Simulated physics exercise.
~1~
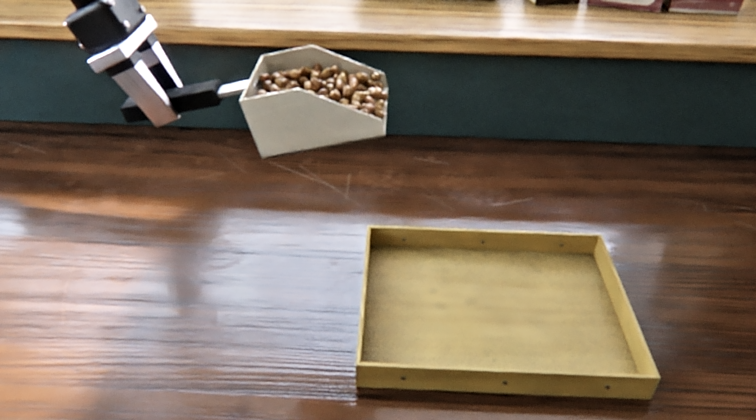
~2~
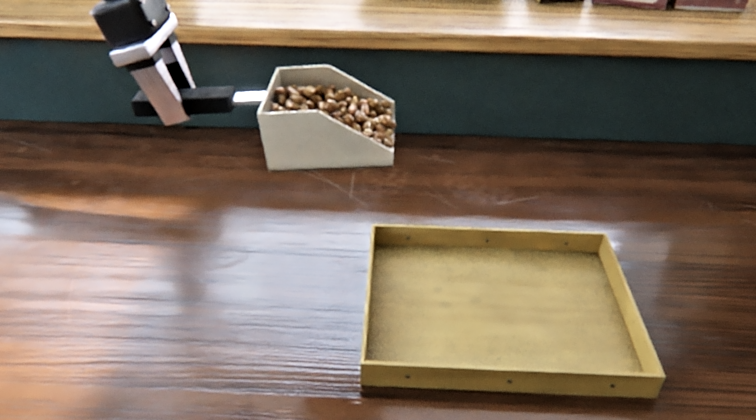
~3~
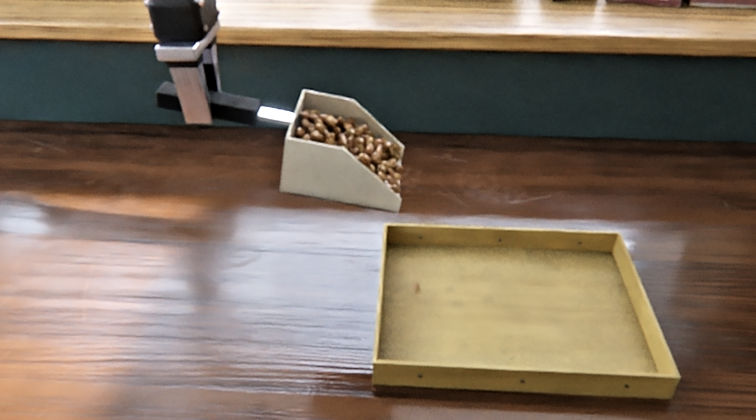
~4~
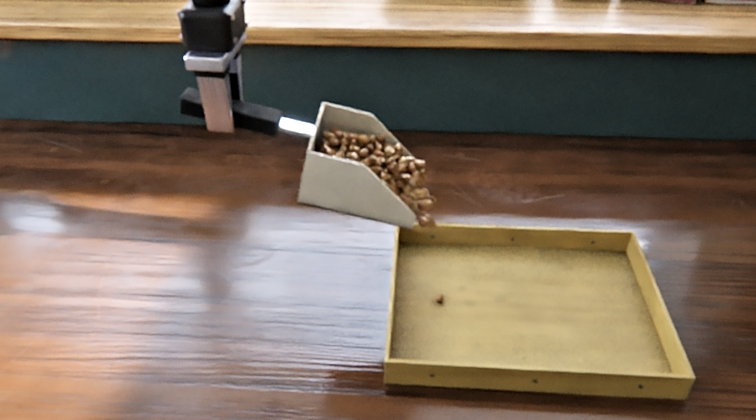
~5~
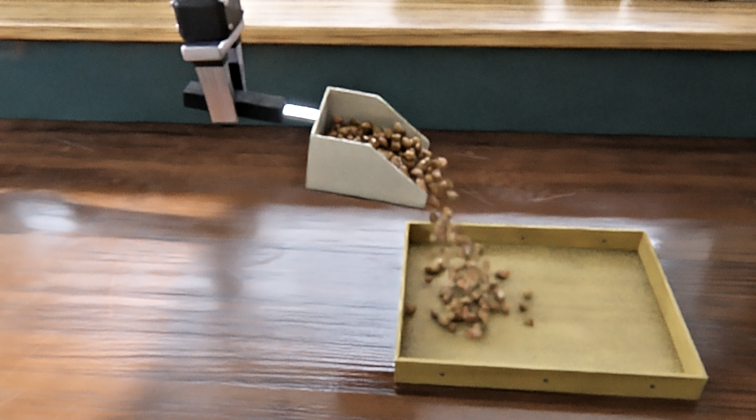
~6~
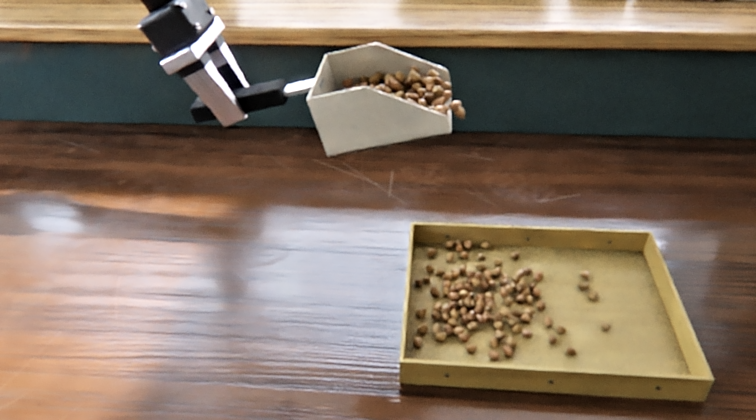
Brown beans spilled from a pale, open-fronted scoop into a shallow yellowish tray on a wooden table as a robot arm lowered and tipped it forward, then tilted it back and raised it, leaving beans scattered in the tray and many still in the scoop.
